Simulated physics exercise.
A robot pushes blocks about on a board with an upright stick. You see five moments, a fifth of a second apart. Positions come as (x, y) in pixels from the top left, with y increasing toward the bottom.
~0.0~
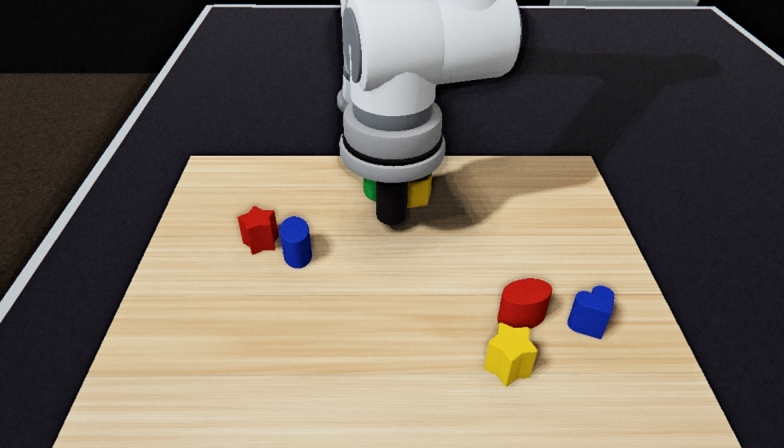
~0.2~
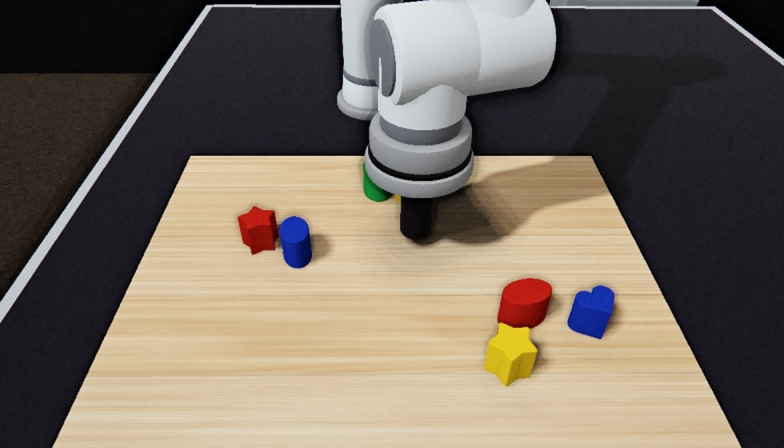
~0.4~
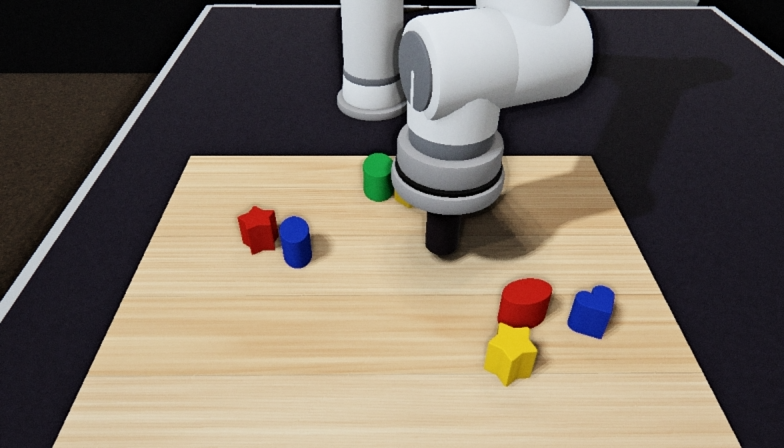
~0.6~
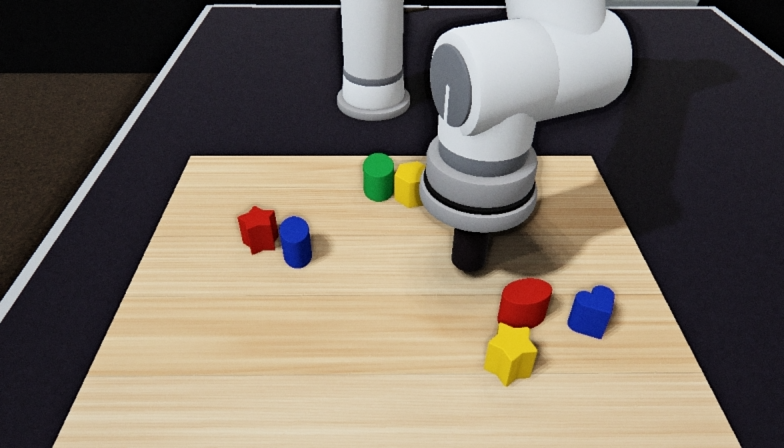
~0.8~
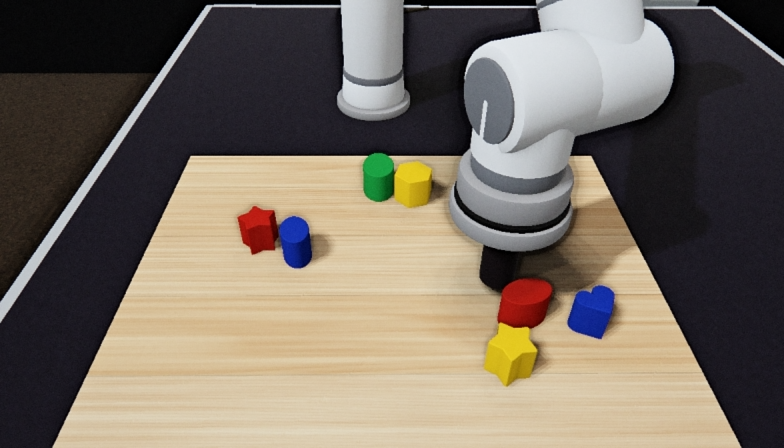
The robot arm moves its black stick right and toward the viewer, nearing the red block.
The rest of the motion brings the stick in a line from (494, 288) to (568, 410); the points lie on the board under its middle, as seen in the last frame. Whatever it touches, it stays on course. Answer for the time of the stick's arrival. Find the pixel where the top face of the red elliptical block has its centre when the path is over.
Around pixel (597, 347).
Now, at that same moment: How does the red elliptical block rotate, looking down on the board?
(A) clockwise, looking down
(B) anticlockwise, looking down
I'll go with B - anticlockwise, looking down.
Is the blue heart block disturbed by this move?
That block is not shifted.
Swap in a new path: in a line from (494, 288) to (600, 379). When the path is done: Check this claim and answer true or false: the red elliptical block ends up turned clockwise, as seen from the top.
It is true.
On the path given first. One third of the way, stick (519, 314); red elliptical block (556, 317), turned 35° anticlockwise.
Two thirds of the way, stick (544, 354); yellow star block (517, 351), turned 55° clockwise; red elliptical block (592, 344), turned 95° anticlockwise.
At the end, stick (572, 399); yellow star block (517, 355), turned 70° clockwise; red elliptical block (597, 347), turned 100° anticlockwise; blue heart block not moved.
